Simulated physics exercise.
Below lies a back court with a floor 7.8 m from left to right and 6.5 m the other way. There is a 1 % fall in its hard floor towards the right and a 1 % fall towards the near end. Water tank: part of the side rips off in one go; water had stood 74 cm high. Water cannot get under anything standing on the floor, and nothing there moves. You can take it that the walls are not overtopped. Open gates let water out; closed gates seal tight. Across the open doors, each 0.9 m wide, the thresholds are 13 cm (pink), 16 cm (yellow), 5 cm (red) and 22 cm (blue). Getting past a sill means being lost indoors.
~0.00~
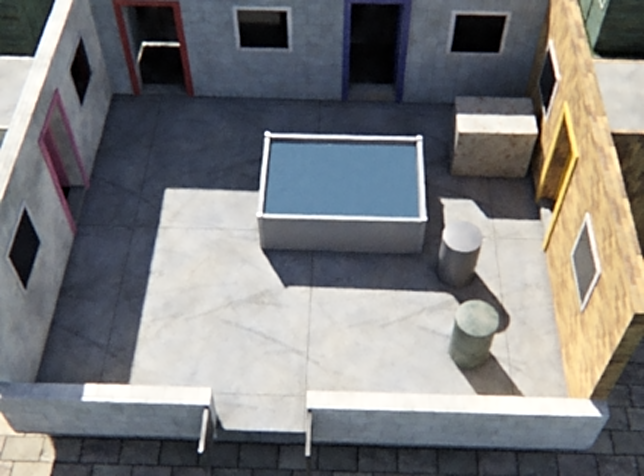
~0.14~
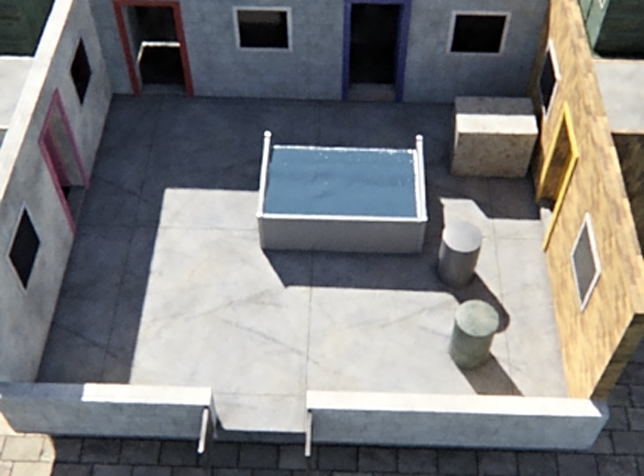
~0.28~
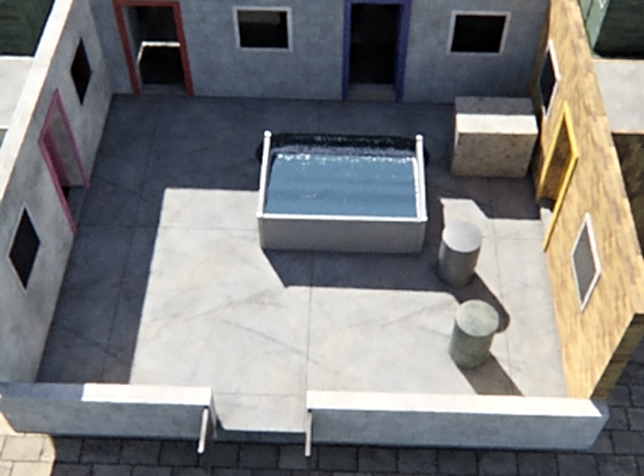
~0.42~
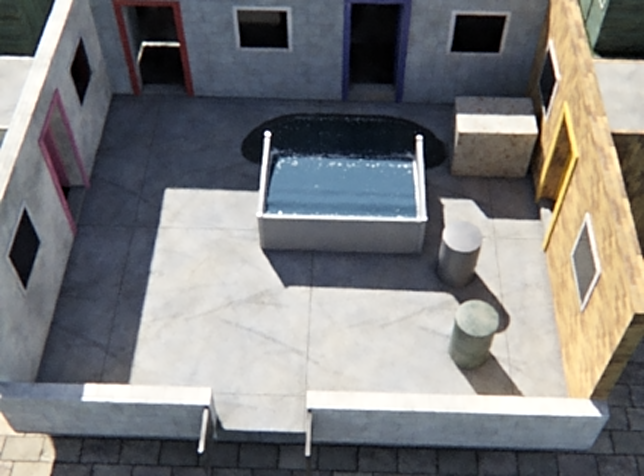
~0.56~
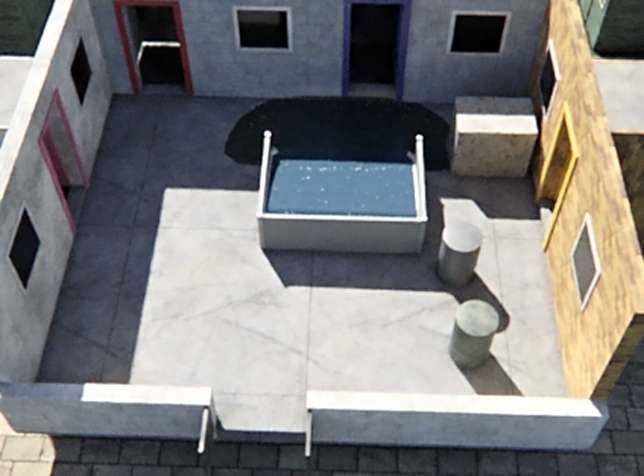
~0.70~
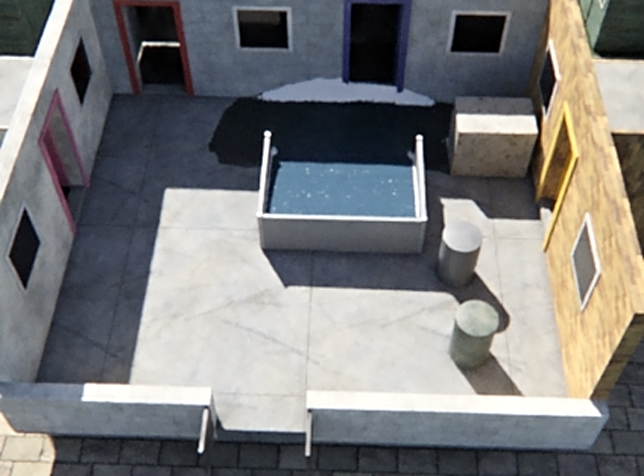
A walled grey courtyard held a full water tank whose far side gave way, and water poured out behind it, spreading in a dark pool across the floor to the back wall and blue-framed doorway.
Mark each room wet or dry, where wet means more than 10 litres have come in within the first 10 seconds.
Pink door - dry, yellow door - dry, red door - wet, blue door - wet.
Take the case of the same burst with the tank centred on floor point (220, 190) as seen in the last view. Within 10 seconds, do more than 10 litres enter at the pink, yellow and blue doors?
At the pink door the limit is not exceeded, at the yellow door not exceeded, at the blue door not exceeded.
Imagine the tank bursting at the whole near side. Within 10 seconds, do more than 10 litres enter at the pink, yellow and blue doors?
Then pink does not exceed it, yellow does not exceed it, blue does not exceed it.
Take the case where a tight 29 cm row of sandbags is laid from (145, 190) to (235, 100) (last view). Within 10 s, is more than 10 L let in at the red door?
Then, for the red door, it's lower.
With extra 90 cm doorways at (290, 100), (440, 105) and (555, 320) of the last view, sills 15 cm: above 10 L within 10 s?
Note, doorways in listed order: Goes beyond, goes beyond, stays short.
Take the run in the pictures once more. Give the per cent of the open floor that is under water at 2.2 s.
Some 25 per cent of the floor is wet.
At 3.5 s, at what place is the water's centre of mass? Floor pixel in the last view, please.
Centre: Roughly (329, 150) px.
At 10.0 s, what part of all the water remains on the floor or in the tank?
I'd put it at some 88 percent still there.
After 1.4 s water covers 20 % of the floor and is deepest (50 cm) near (360, 101); pink door not reached, yellow door not reached, red door 3 cm at the sill, 0 L in, blue door 47 cm at the sill, 101 L in.
After 2.2 s water covers 25 % of the floor and is deepest (46 cm) near (518, 140); pink door not reached, yellow door not reached, red door 9 cm at the sill, 1 L in, blue door 35 cm at the sill, 208 L in.
After 3.5 s water covers 45 % of the floor and is deepest (42 cm) near (518, 140); pink door 10 cm at the sill, 0 L in, yellow door 4 cm at the sill, 0 L in, red door 6 cm at the sill, 7 L in, blue door 15 cm at the sill, 237 L in.
After 6.0 s water covers 75 % of the floor and is deepest (16 cm) near (518, 140); pink door 7 cm at the sill, 0 L in, yellow door 2 cm at the sill, 0 L in, red door 8 cm at the sill, 34 L in, blue door 11 cm at the sill, 238 L in.
After 10.0 s water covers 90 % of the floor and is deepest (14 cm) near (436, 103); pink door 5 cm at the sill, 0 L in, yellow door 4 cm at the sill, 0 L in, red door 7 cm at the sill, 49 L in, blue door 11 cm at the sill, 238 L in.
